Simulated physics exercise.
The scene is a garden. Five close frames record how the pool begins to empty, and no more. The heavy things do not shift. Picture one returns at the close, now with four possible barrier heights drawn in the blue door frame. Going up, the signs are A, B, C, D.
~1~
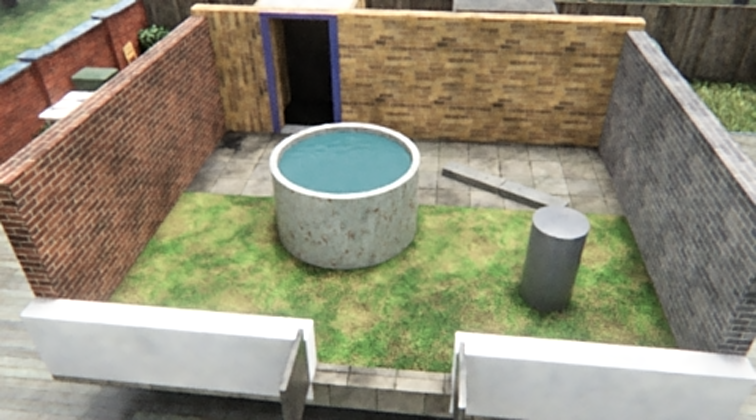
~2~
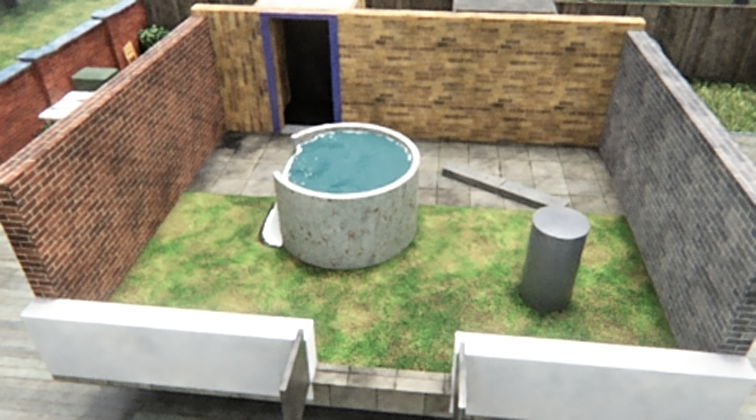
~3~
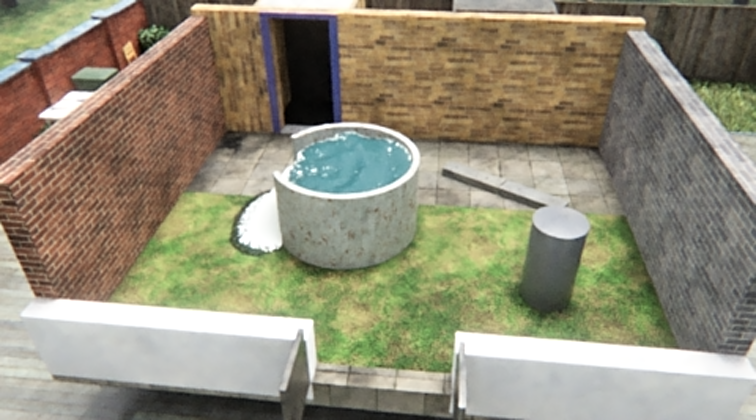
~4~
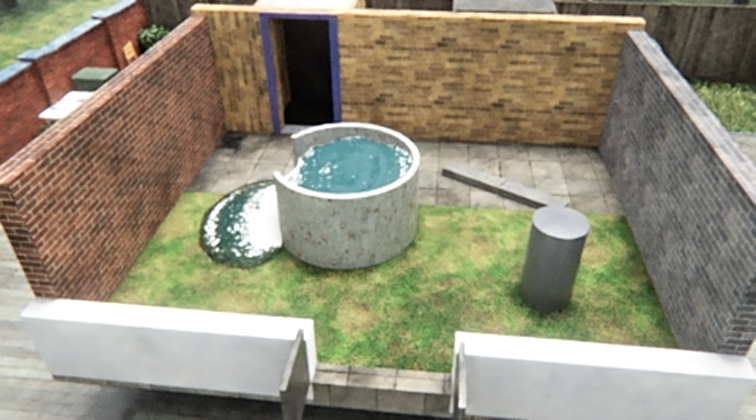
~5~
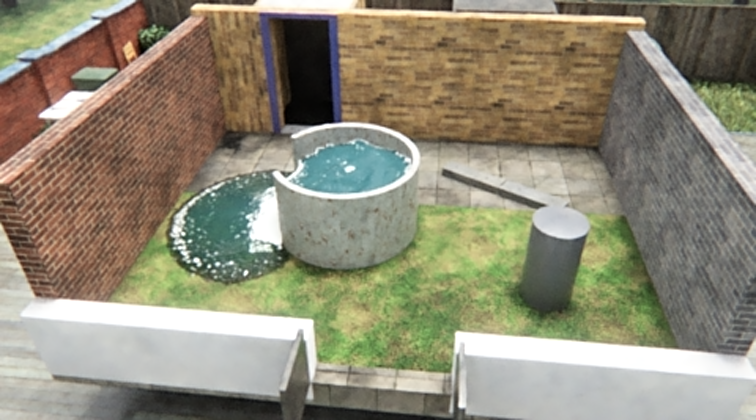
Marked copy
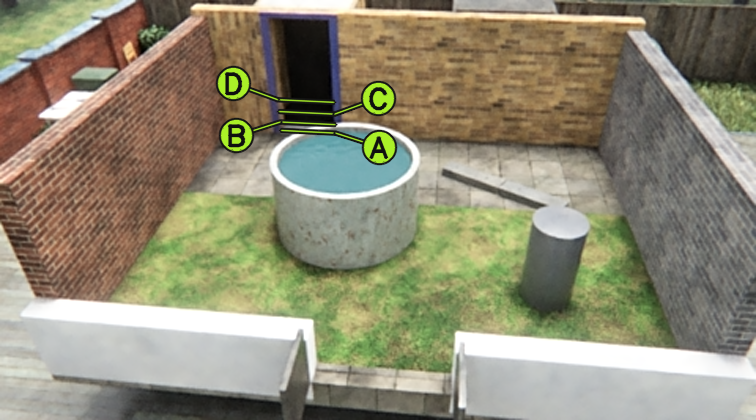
A round, stone-grey pool of blue-green water stands in a walled garden, seen from above by a still camera. Red brick rises on the left, tan brick with a blue-framed doorway behind, and grey brick on the right, with a grey cylinder and a plank nearby. Water pours through a gap in the pool's left side, foaming white, and spreads leftward over the grass in a widening, rounded sheet.
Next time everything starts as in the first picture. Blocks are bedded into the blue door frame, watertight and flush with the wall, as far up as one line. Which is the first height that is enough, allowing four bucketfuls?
The limit is B.
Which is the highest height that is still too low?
A.
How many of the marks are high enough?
Three.
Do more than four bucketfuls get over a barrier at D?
No, not at all.
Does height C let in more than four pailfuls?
No.
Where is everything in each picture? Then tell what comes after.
Water in the pool at rest, its middle at (345, 163); foot of the blue doorway at (308, 134); open gate at (384, 322).
Water covers 1 % of the ground and shows as far out as (270, 242).
Water covers 3 % of the ground and shows as far out as (244, 247).
Water covers 6 % of the ground and shows as far out as (215, 255).
Water covers 12 % of the ground and shows as far out as (175, 219).
On the marked copy, A at (308, 131); B at (307, 123); C at (306, 112); D at (305, 101); from the bottom up A, B, C, D.
With A, about 8 bucketfuls get in.
With B, a splash gets over, under a bucket.
With C, nothing gets over.
With D, nothing gets over.
